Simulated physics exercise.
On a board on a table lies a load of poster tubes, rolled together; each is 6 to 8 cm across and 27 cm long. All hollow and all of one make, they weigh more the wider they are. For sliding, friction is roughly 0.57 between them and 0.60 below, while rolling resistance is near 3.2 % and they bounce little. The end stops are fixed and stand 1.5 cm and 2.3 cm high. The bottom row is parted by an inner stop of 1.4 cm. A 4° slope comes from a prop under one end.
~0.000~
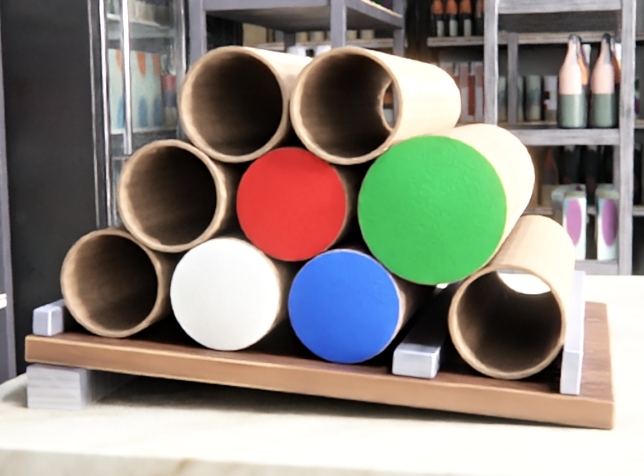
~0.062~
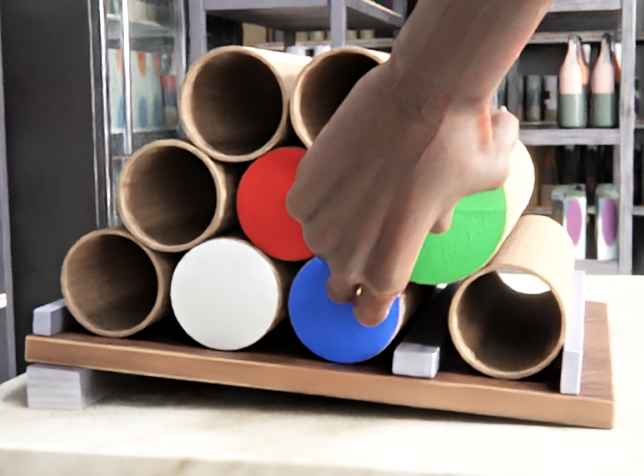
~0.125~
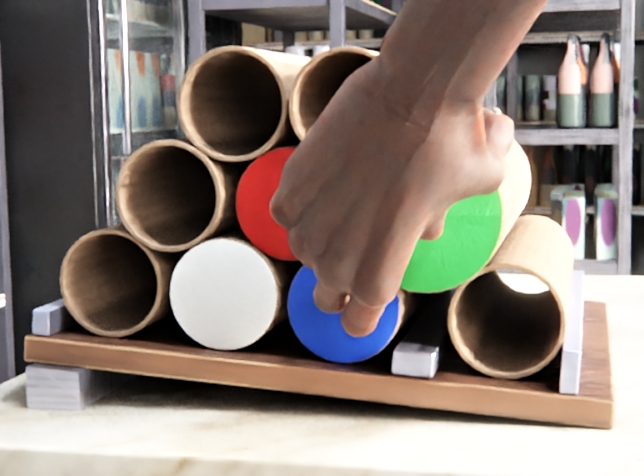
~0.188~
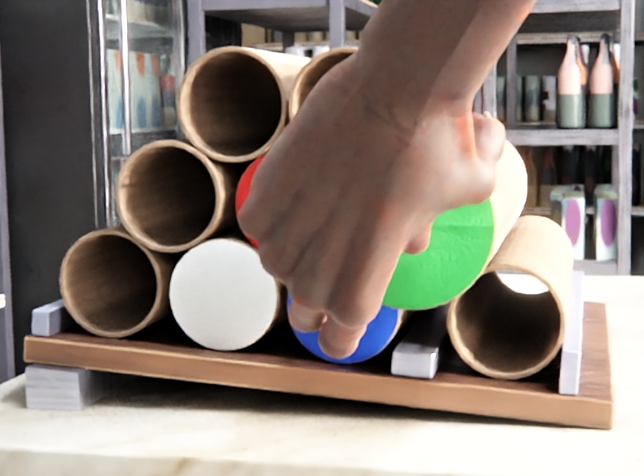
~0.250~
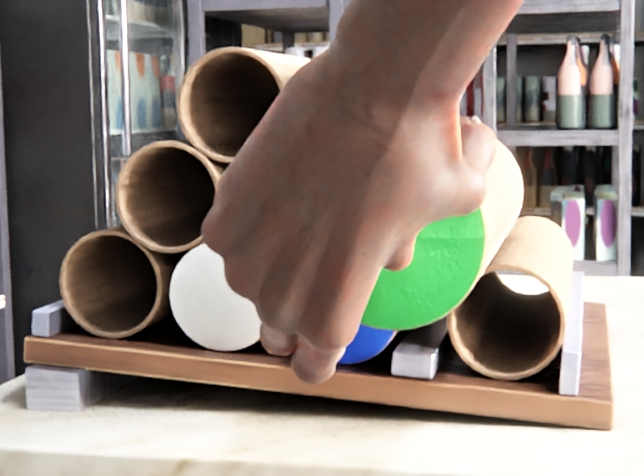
A hand reaches in from the upper right over a stack of brown cardboard tubes on a wooden board, seen from the front on a pale table before shelves. Most ends are open and dark, while red, white, blue and green ones sit toward the middle and right. The hand moves down and left, and the green-ended tube slides forward and shifts slightly lower left while the camera stays still.
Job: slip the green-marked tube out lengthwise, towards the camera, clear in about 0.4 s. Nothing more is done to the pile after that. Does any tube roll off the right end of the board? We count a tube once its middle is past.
Yes: The count off the right end of the board is 1.
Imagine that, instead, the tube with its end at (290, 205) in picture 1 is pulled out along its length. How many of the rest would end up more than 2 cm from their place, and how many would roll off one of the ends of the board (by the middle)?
The tally would be 0 shifting, 0 getting out.
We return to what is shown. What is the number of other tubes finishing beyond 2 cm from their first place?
Tally: 1.
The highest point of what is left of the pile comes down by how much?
I'd put it at some 0 cm lower than at the start.
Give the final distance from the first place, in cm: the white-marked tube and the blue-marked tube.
White-marked tube: 0, blue-marked tube: 0.
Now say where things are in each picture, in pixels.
In the first frame, 9 tubes, 4 on the base, highest (232, 105); white (224, 295), blue (344, 307), green (432, 210), red (291, 205); left lip (1.5 cm) (42, 310); right lip (2.3 cm) (573, 351); inner batten (1.4 cm) (414, 352); left end propped up.
In the second frame, the green-marked tube has not moved yet, hidden; the rest still.
In the third frame, the green-marked tube is 2.8 cm out, hidden; the rest still.
In the fourth frame, the green-marked tube is 8 cm out, hidden; the rest still.
In the fifth frame, the green-marked tube is 12 cm out, hidden; the rest still.
After 0.52 s, 0 now displaced over 2 cm; not one off the ends of the board; a hidden one 0.7 cm right and 0.5 cm down.
After 0.66 s, 1 now displaced over 2 cm; not one off the ends of the board; a hidden one 5 cm right and 6 cm down.
After 0.86 s, 1 now displaced over 2 cm; not one off the ends of the board; a hidden one 9 cm right and 5 cm down.
After 1.19 s, 1 now displaced over 2 cm; 1 off the right end of the board; a hidden one 23 cm right and 16 cm down.
All still by 1.4 s, 1 moved over 2 cm; 1 off the right end of the board; a hidden one fallen off to the right; top of the pile 19 cm high, from 20 cm.
